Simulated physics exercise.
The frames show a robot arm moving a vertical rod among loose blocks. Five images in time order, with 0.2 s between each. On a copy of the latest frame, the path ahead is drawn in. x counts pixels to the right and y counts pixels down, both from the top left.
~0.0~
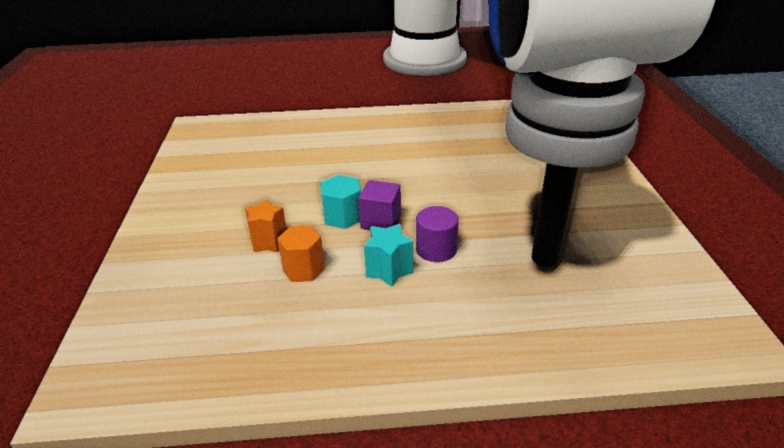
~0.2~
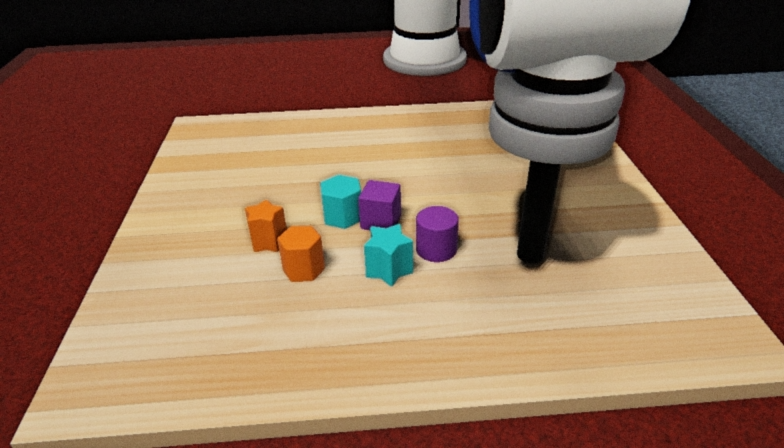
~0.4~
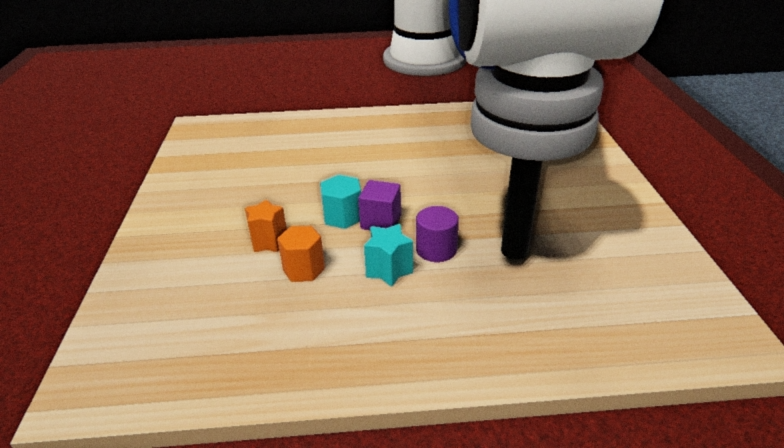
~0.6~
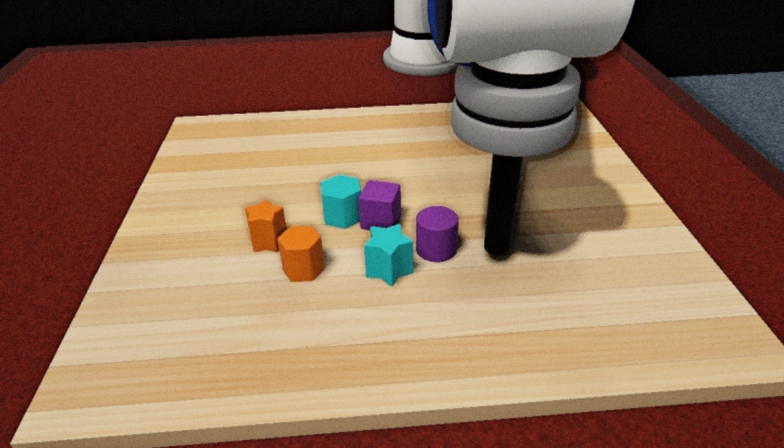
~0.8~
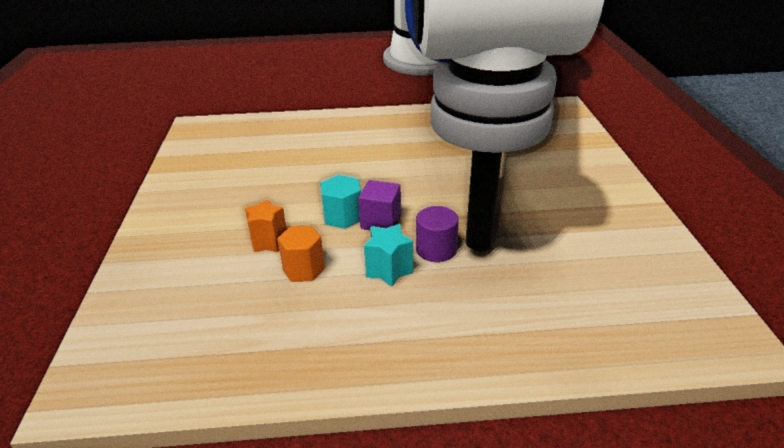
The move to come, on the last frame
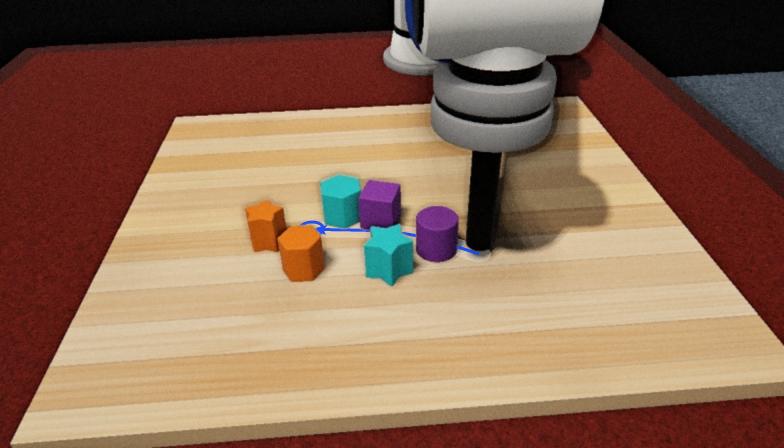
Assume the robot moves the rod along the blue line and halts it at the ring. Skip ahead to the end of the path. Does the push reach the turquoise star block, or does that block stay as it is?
Here's my answer: The turquoise star block gets displaced.
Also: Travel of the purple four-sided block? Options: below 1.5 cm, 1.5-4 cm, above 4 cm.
It travels between 1.5 and 4 cm.
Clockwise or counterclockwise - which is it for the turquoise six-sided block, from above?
Its rotation is counterclockwise.
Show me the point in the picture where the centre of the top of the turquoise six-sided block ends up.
Around (321, 176).
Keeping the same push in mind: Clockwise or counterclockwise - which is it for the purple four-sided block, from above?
Seen from above, its turn is clockwise.
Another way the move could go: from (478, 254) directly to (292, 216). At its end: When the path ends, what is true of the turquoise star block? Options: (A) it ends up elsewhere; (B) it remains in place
Answer: A.
The line goes from (478, 254) through (423, 237) and (367, 230) to (311, 229).
What follows on the original path. One third of the way, rod (423, 227); turquoise star block (380, 240), turned 30° anticlockwise; purple cylinder (392, 213).
Two thirds of the way, rod (365, 221); turquoise six-sided block (321, 176), turned 50° anticlockwise; purple four-sided block (359, 182), turned 65° clockwise; turquoise star block (376, 242), turned 50° anticlockwise; purple cylinder (352, 218).
At the end, rod (310, 220); turquoise six-sided block (321, 176), turned 50° anticlockwise; purple four-sided block (357, 181), turned 75° clockwise; turquoise star block (376, 242), turned 50° anticlockwise; purple cylinder (350, 218).
